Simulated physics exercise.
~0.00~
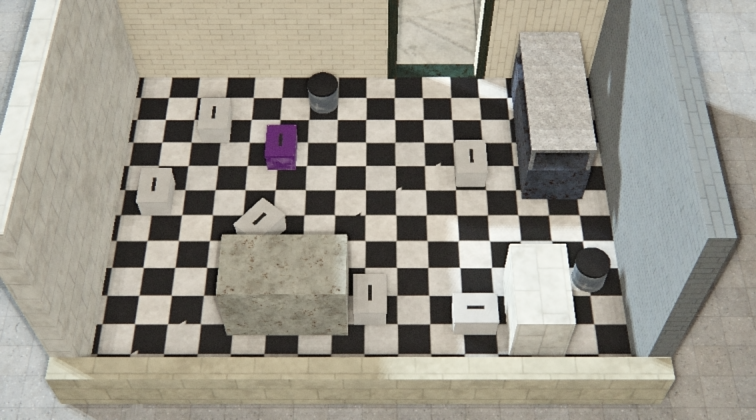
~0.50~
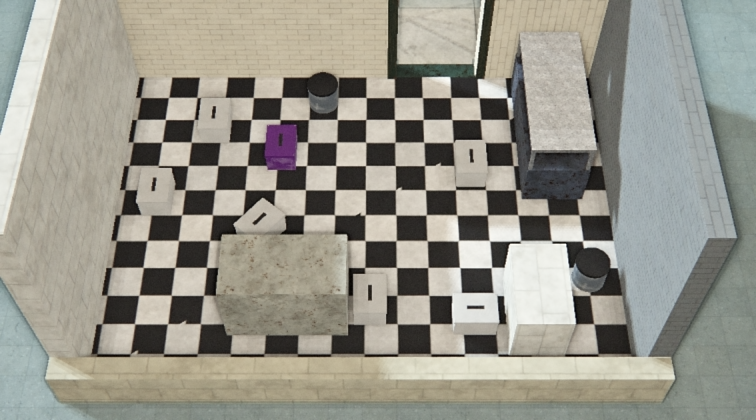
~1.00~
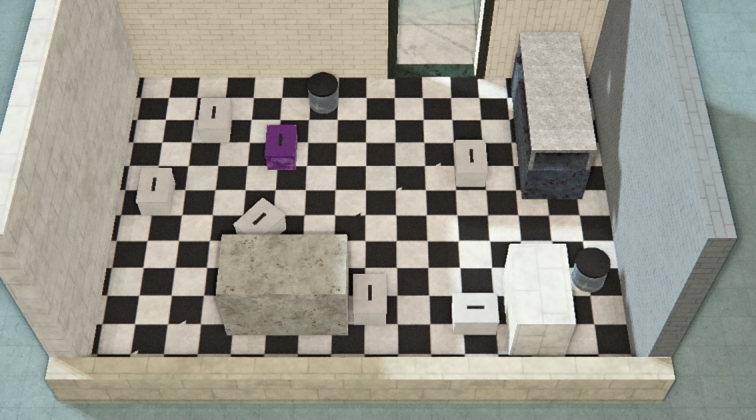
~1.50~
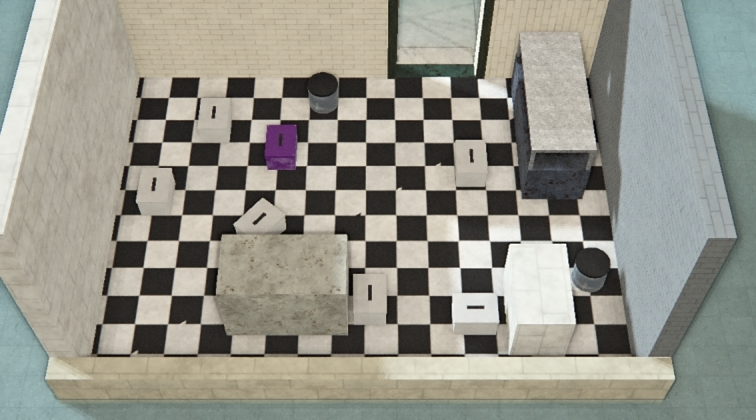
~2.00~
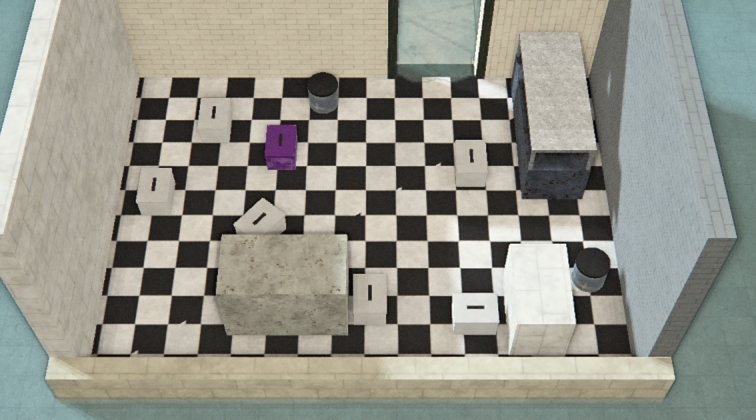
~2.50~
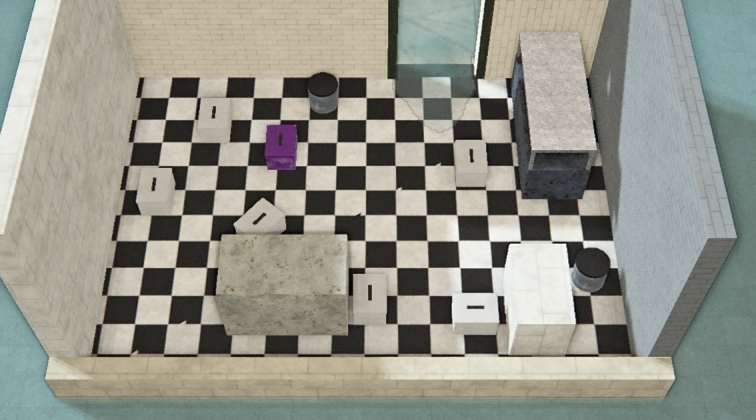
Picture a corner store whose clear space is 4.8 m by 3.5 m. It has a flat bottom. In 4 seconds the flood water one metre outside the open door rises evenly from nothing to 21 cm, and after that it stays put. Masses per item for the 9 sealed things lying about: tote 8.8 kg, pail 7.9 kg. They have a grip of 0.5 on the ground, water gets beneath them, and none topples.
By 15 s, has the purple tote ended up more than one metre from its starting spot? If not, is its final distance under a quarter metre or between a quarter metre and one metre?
My money says it sits tight.
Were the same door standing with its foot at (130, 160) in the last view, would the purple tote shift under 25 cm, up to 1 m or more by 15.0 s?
Well, the purple tote really gets moving far.
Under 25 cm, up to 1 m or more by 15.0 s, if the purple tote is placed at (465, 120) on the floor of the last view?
Outcome - it ends up well away.
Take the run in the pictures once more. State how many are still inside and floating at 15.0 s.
The count is 7.
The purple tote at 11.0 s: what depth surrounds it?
Roughly 3 cm at that moment.
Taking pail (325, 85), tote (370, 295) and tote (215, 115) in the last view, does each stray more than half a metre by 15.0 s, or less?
Below, above, below.
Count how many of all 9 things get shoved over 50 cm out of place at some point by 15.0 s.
Answer: 6.
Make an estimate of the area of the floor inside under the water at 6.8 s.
11.0 m2.
After 3.5 s the purple tote is near (281, 140), 0.0 m from its start, aground; 0 afloat.
After 6.8 s the purple tote is near (281, 140), 0.0 m from its start, aground; 0 afloat.
After 11.0 s the purple tote is near (281, 140), 0.0 m from its start, aground; 2 afloat.
After 15.0 s the purple tote is near (281, 140), 0.0 m from its start, aground; 7 afloat.
